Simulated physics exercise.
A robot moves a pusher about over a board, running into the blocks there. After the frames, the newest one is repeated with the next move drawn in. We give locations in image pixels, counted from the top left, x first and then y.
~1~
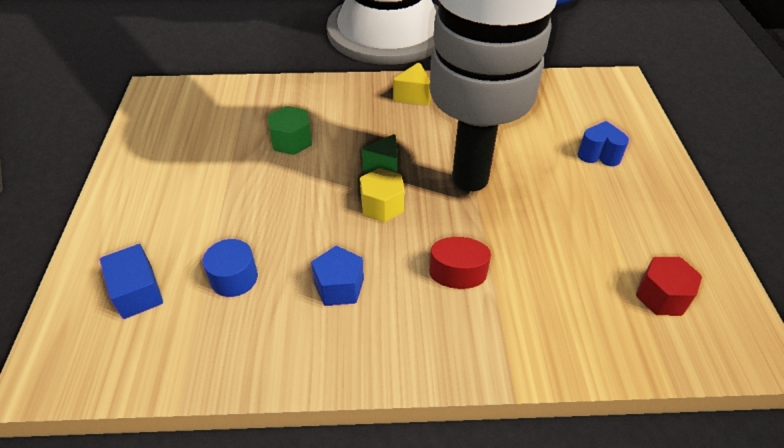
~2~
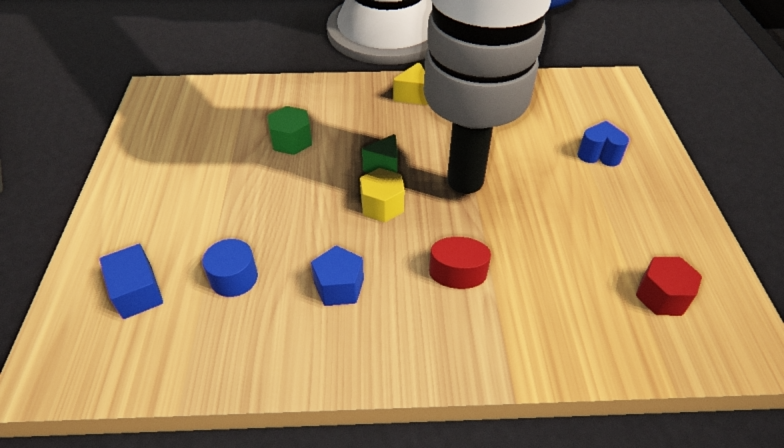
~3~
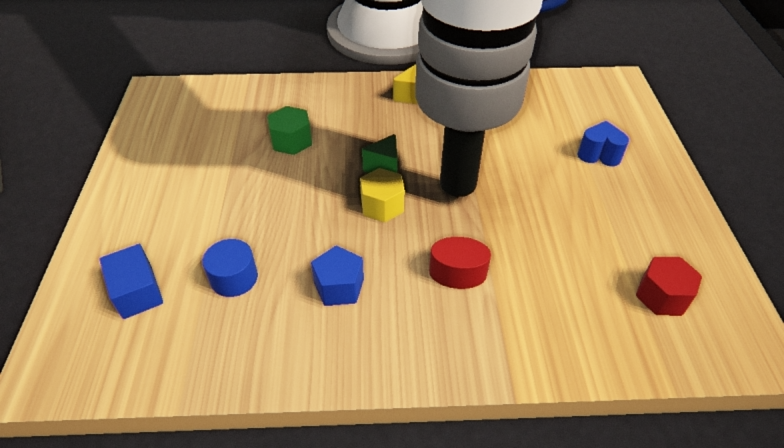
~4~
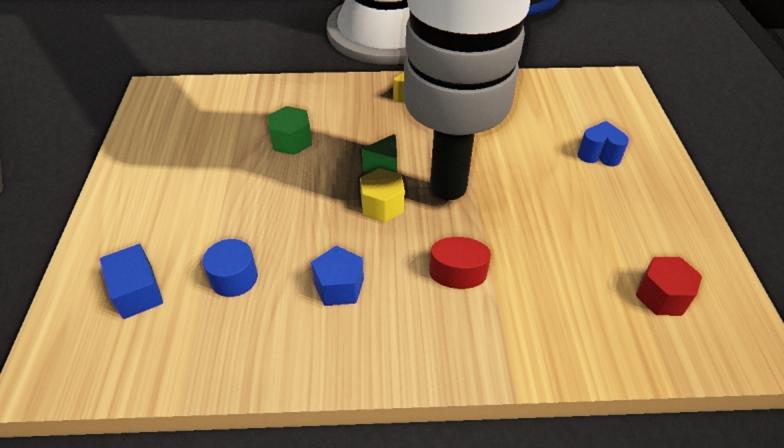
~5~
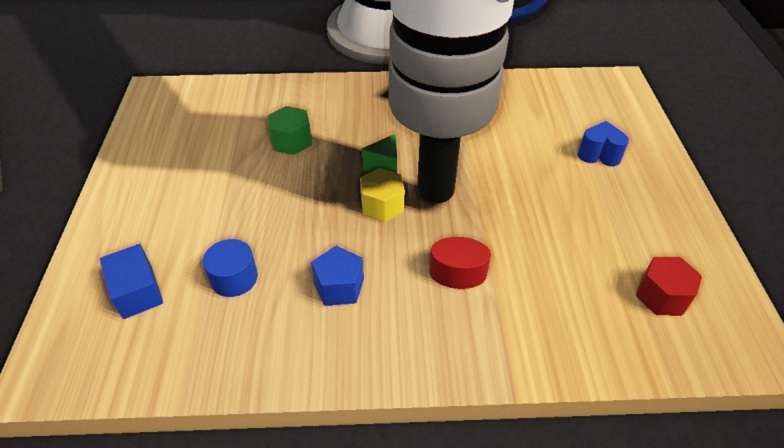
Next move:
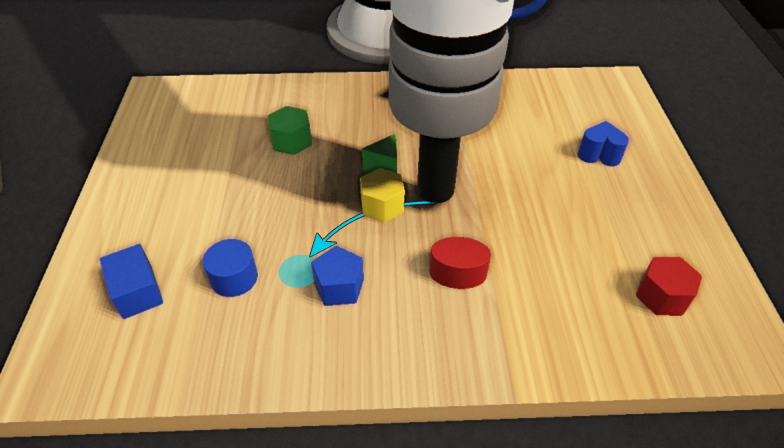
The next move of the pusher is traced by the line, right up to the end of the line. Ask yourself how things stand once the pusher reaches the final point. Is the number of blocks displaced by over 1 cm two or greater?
Short answer: No.
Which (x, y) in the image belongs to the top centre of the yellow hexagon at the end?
I'd guess (300, 192).
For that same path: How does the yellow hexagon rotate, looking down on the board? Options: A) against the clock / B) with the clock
My answer is option B.
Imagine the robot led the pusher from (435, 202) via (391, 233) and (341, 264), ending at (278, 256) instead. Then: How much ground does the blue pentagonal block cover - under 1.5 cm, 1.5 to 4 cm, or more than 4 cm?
It ends 1.5 to 4 cm away.
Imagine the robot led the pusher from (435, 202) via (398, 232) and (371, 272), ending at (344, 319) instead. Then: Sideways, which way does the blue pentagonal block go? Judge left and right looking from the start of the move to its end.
Rightward.
The drawn path runs from (435, 202) over (381, 209) and (334, 232) to (299, 271).
On the path given first. One third of the way, pusher at (380, 199); yellow hexagon at (339, 187).
Two thirds of the way, pusher at (333, 222); yellow hexagon at (300, 192), turned 50° clockwise.
At the end, pusher at (298, 261); blue pentagonal block not moved; yellow hexagon at (300, 192), turned 50° clockwise.
